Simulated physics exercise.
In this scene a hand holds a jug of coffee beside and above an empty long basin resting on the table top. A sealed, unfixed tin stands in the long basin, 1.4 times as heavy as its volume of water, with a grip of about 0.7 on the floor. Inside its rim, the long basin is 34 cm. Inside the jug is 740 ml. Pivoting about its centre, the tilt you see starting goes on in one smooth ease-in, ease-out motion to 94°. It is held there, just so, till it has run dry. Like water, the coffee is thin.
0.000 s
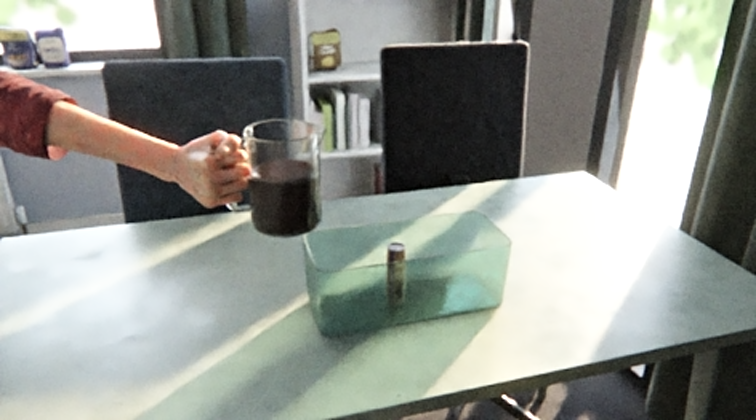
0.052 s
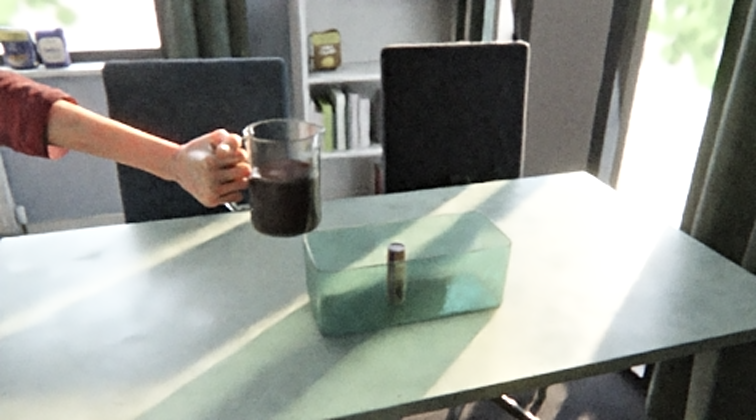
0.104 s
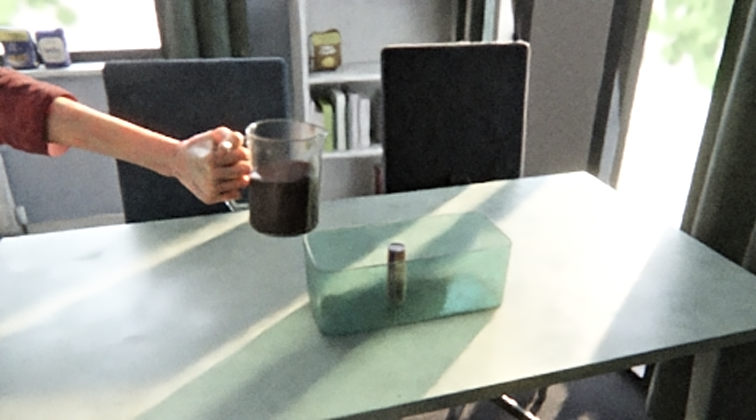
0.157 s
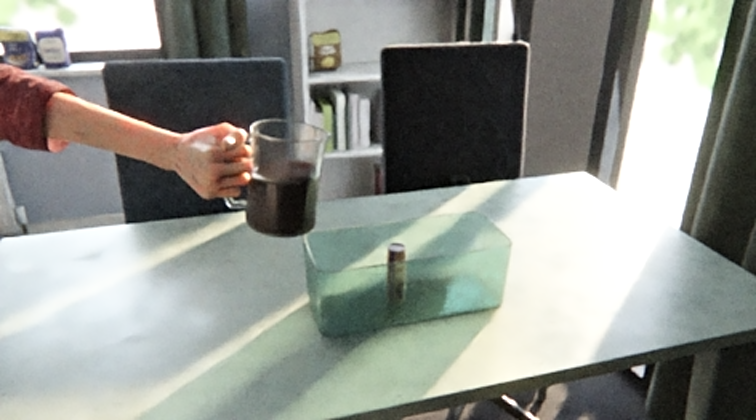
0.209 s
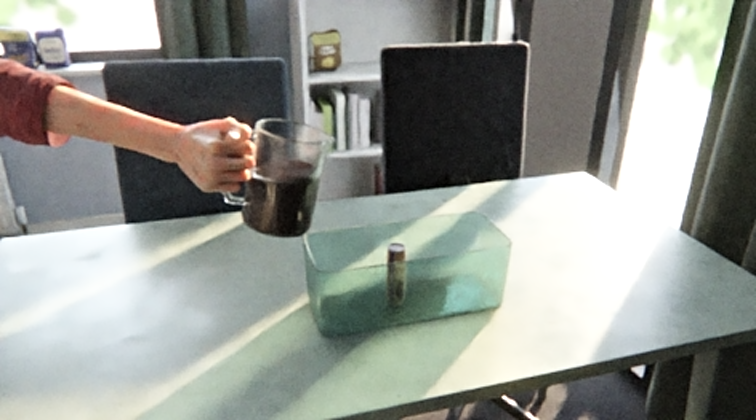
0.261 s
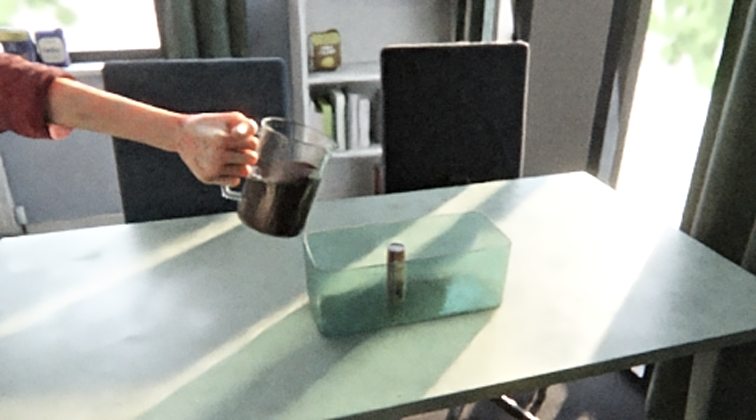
A hand and forearm in a dark red sleeve reach in from the left over a pale table in a sunlit room, seen from slightly above by a still camera. The hand grips a clear glass jug of dark coffee beside and above a translucent green basin, with a small tin at its middle and two dark chairs behind. The jug starts upright, then tilts gently clockwise toward the right, slowly at first.
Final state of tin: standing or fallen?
It pitches over.
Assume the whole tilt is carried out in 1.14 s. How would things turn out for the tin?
Then it tips over.
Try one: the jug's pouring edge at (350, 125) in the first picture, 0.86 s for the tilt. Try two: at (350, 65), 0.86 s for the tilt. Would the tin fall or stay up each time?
First it stays on its base; then it stays on its base.
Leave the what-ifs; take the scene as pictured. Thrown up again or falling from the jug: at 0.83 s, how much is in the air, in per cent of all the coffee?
Estimate: About 22 in a hundred.
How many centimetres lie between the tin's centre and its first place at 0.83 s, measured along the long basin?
About 0 cm.
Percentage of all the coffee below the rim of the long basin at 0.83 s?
The fraction sits near 22 in a hundred.
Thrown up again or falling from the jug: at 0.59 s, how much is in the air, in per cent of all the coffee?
Estimate: Some 4 % of the total.
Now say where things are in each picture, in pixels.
In the first picture, tilt 0°; pouring edge (325, 128); surface from (249, 172) to (317, 166); the long basin's rim runs from (309, 253) to (496, 227); the tin's top is at (396, 249).
In the second picture, tilt 1°; pouring edge (326, 129); surface from (249, 173) to (316, 166).
In the third picture, tilt 3°; pouring edge (329, 130); surface from (249, 174) to (317, 166).
In the fourth picture, tilt 8°; pouring edge (332, 134); surface from (250, 174) to (318, 166).
In the fifth picture, tilt 13°; pouring edge (335, 138); surface from (249, 175) to (318, 167).
In the sixth picture, tilt 20°; pouring edge (339, 144); surface from (248, 176) to (320, 168).
Then, 0.59 s in, the tilt is 73° and 96 per cent is still to pour; the tin stands where it began.
Then, 0.83 s in, the tilt is 94° and 57 per cent is still to pour; the tin stands where it began.
Then, 1.09 s in, the tilt is 94° and 23 per cent is still to pour; the tin leans 6°.
Then, 1.36 s in, the tilt is 94° and 9 per cent is still to pour; the tin leans 48°.
Finally, the tin lies on its side.
